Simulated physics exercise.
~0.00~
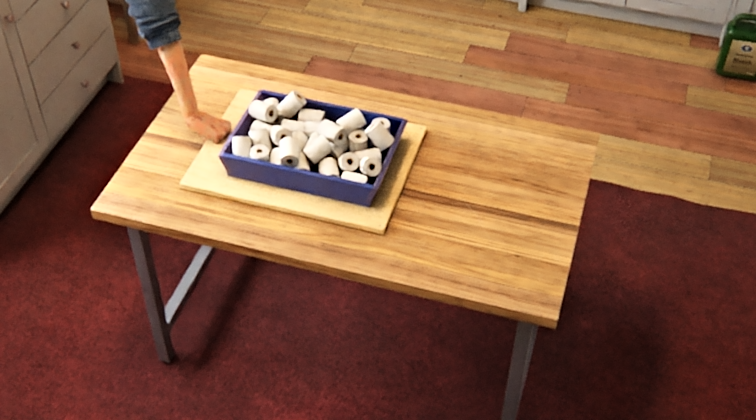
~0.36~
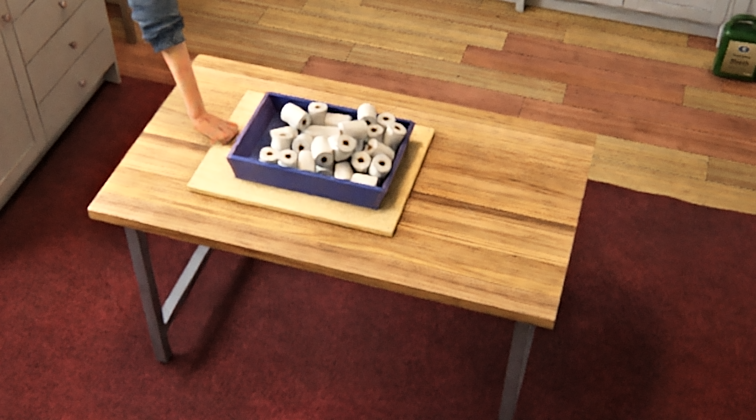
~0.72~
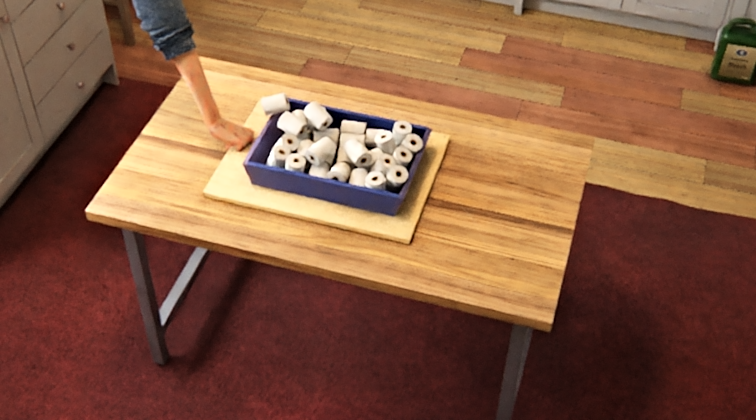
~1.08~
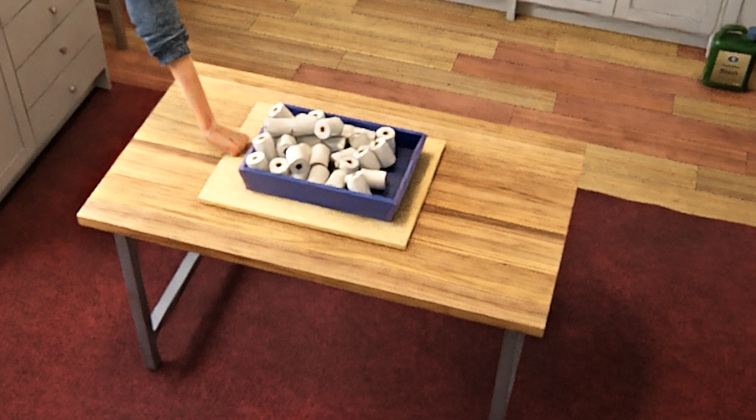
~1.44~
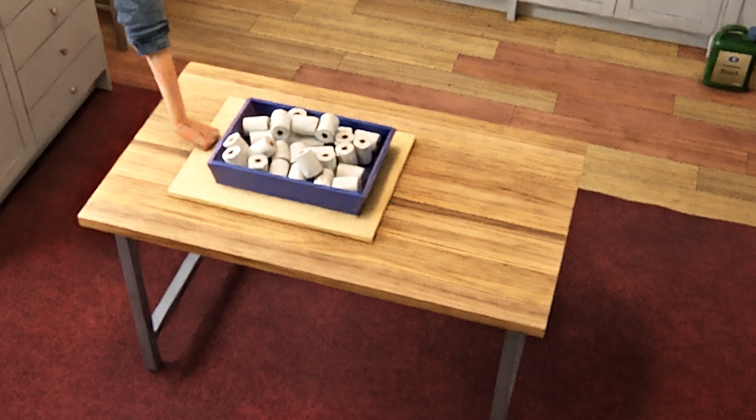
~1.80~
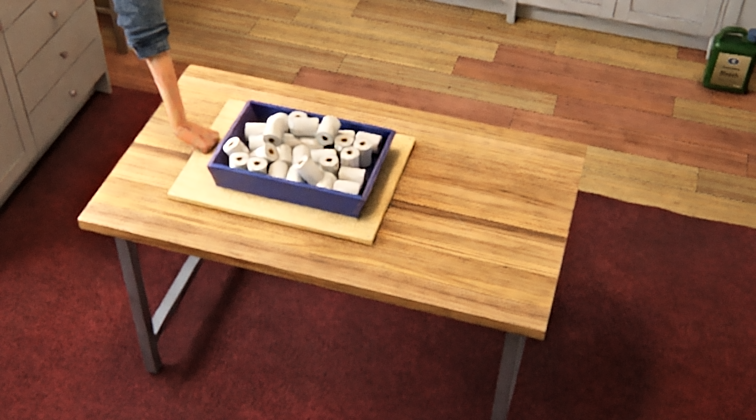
A blue crate of paper rolls slides right and back left on a board, spilling none.
